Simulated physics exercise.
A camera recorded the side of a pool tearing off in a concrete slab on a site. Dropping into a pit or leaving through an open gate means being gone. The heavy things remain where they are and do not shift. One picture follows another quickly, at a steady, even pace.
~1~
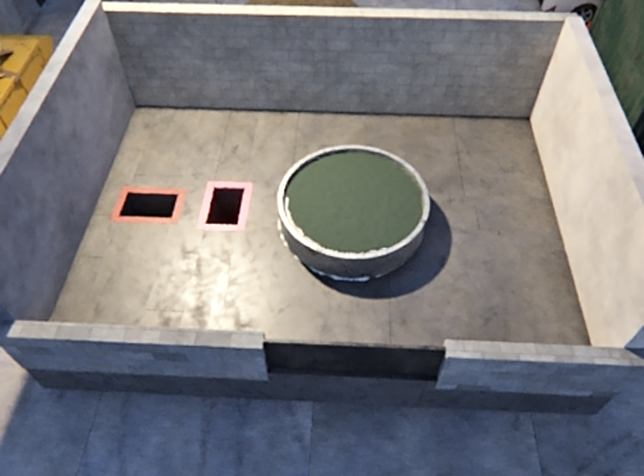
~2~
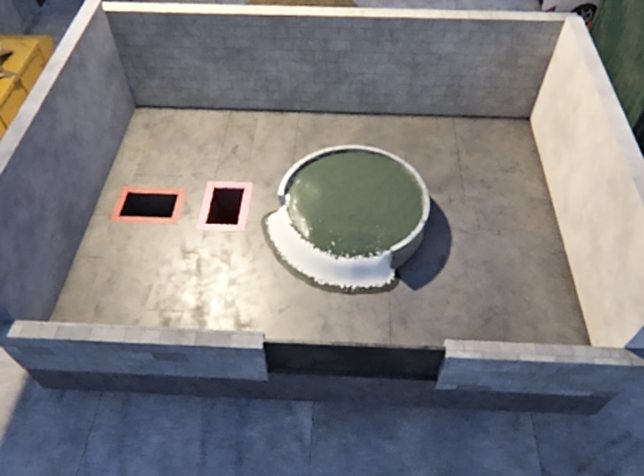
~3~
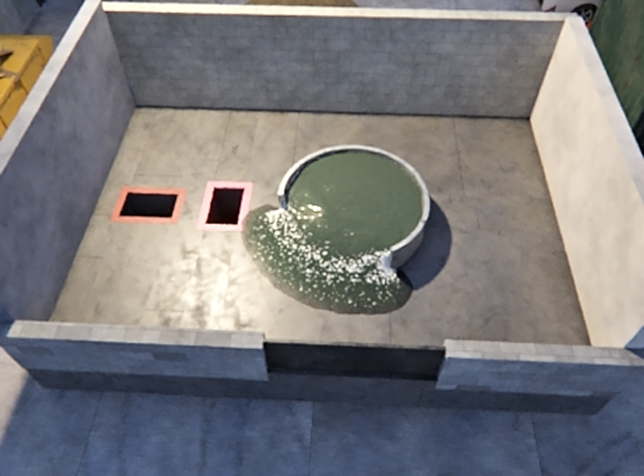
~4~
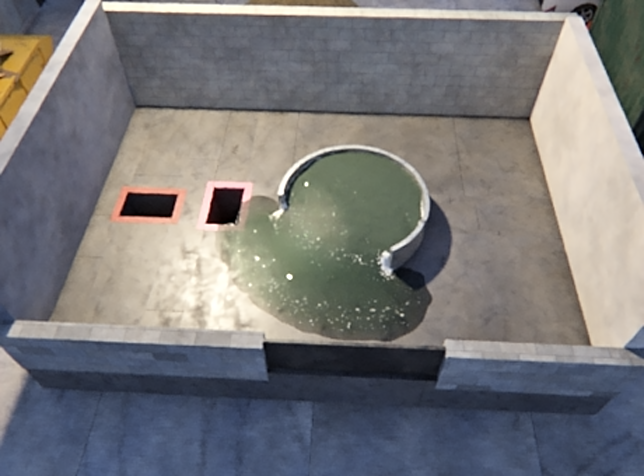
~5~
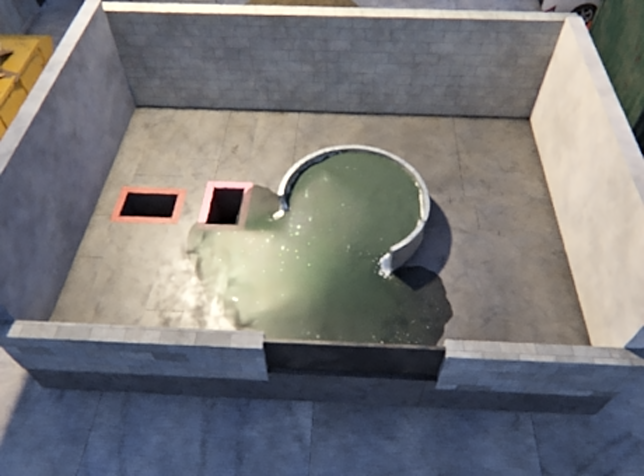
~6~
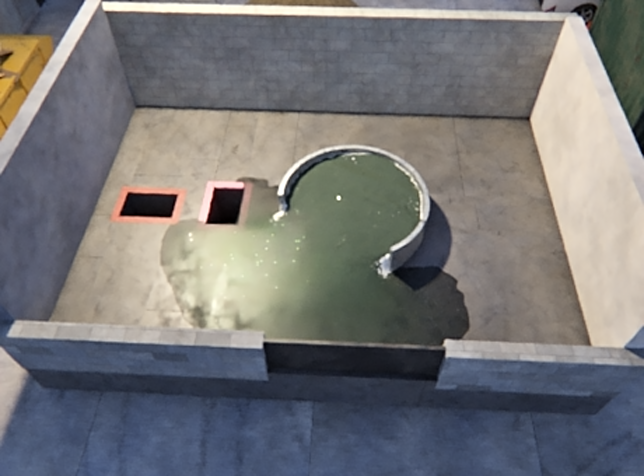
The video shows a round tank of green water in a walled concrete enclosure as its near side breaks open, and water pours through the gap, spreading across the floor toward the left and the front wall.
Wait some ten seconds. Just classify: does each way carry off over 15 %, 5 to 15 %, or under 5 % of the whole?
The gate carries off under 5 %; the red pit carries off over 15 %; the pink pit carries off 5 to 15 %.
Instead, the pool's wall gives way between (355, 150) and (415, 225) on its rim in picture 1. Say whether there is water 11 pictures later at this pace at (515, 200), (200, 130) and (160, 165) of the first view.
The first would be drenched, the second still unwetted and the third still unwetted.
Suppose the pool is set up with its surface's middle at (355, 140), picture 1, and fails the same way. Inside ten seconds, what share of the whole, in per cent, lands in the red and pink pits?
After ten seconds: Red pit around 15 percent, pink pit around 20 percent.
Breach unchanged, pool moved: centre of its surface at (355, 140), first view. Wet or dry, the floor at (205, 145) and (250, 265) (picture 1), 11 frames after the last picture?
First spared, then submerged.
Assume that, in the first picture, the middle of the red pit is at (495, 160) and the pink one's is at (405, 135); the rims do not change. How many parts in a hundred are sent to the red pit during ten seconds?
The red pit receives 6 per cent.
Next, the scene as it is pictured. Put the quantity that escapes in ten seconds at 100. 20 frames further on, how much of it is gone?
I'd say about 10 per cent.
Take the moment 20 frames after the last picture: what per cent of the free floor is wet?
That works out at 45 %.
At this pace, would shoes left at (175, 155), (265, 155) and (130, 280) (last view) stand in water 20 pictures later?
Listed points: Unwetted / unwetted / inundated.
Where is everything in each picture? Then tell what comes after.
Still water in the round tank at (353, 200), in the first picture.
The front is at (268, 217), out from the gap at (314, 260), in the second picture.
The front is at (251, 216), out from the gap at (315, 262), in the third picture.
Water pours out at (315, 262) and has run to (241, 208), in the fourth picture.
Water pours out at (315, 263) and has run to (197, 231), in the fifth picture.
The front is at (174, 233), out from the gap at (315, 263), in the sixth picture.
A moment on, water covers 30 % of the floor; the gate 0 %, the red pit 0 %, the pink pit 2 %.
Next, water covers 35 % of the floor; the gate 0 %, the red pit 0 %, the pink pit 2 %.
Then, water covers 45 % of the floor; the gate 0 %, the red pit 2 %, the pink pit 2 %.
Later, water covers 70 % of the floor; the gate 0 %, the red pit 16 %, the pink pit 3 %.
In the end, water covers 95 % of the floor; the gate 0 %, the red pit 25 %, the pink pit 8 %.
